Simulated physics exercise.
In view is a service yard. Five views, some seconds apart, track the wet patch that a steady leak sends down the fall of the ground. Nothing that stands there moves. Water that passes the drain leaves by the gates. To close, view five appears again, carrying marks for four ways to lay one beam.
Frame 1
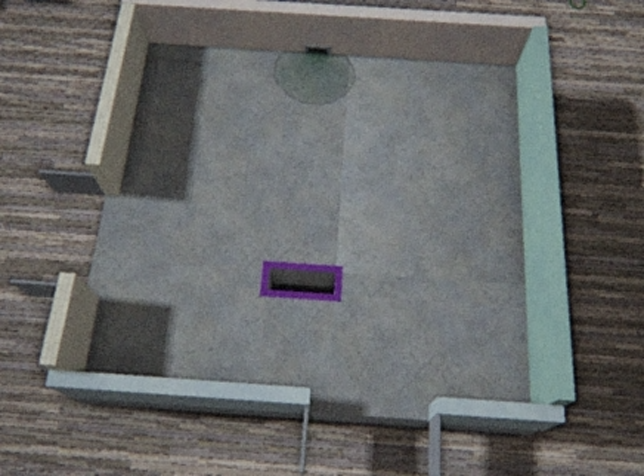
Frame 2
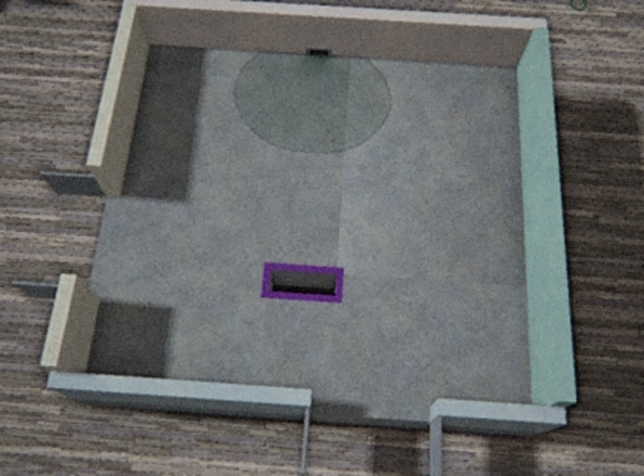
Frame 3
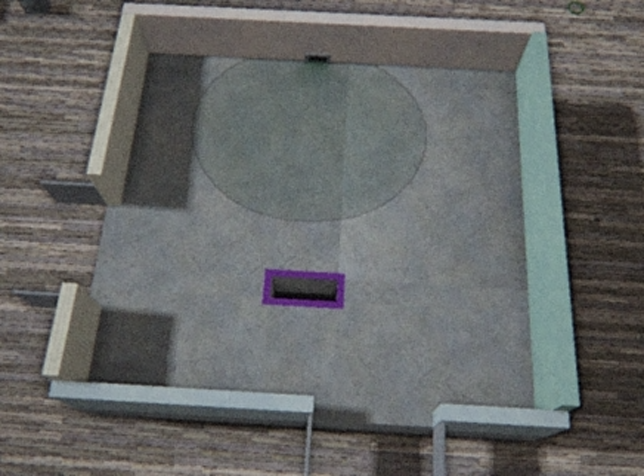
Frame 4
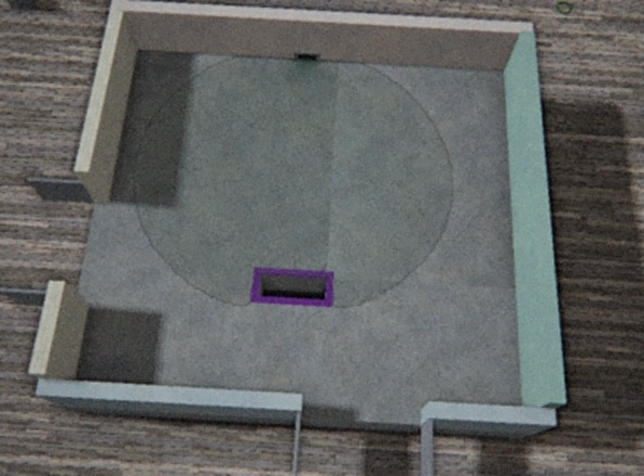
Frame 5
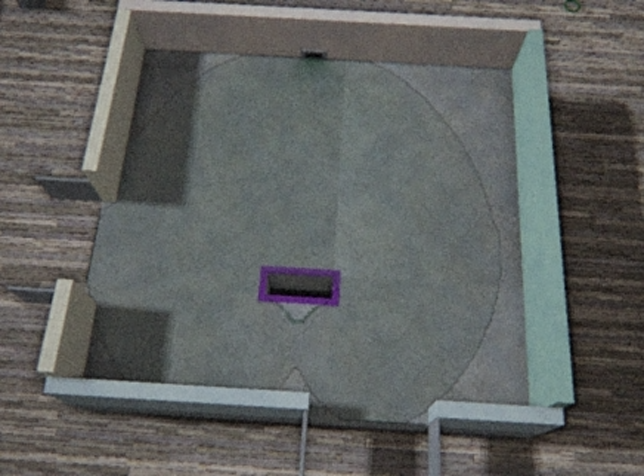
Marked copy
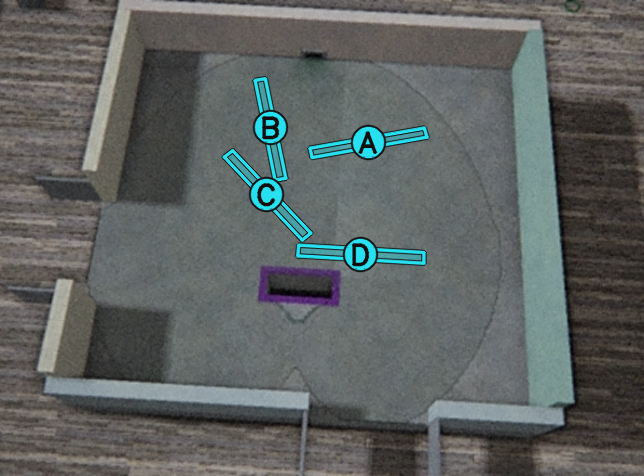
In a walled yard with gaps in its left and near sides, a thin sheet of water spreads from a small outlet at the far wall, reaches the purple-edged pit and flows around it, covering most of the floor.
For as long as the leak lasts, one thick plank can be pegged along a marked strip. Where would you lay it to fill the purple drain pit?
Choose B.
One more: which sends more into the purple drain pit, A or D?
A it is.
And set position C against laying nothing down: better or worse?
Position C is worse.
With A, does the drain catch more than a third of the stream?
No, it does not.
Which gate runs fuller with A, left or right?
The right gate.
In cyan, A from (311, 152) to (425, 132); B from (260, 79) to (280, 179); C from (228, 153) to (306, 236); D from (298, 250) to (423, 257).
If A is chosen, about 14 % of the stream goes into the purple drain pit, about 85 % out by the gates.
If B is chosen, about 28 % of the stream goes into the purple drain pit, about 69 % out by the gates.
If C is chosen, about 12 % of the stream goes into the purple drain pit, about 85 % out by the gates.
If D is chosen, about 11 % of the stream goes into the purple drain pit, about 87 % out by the gates.
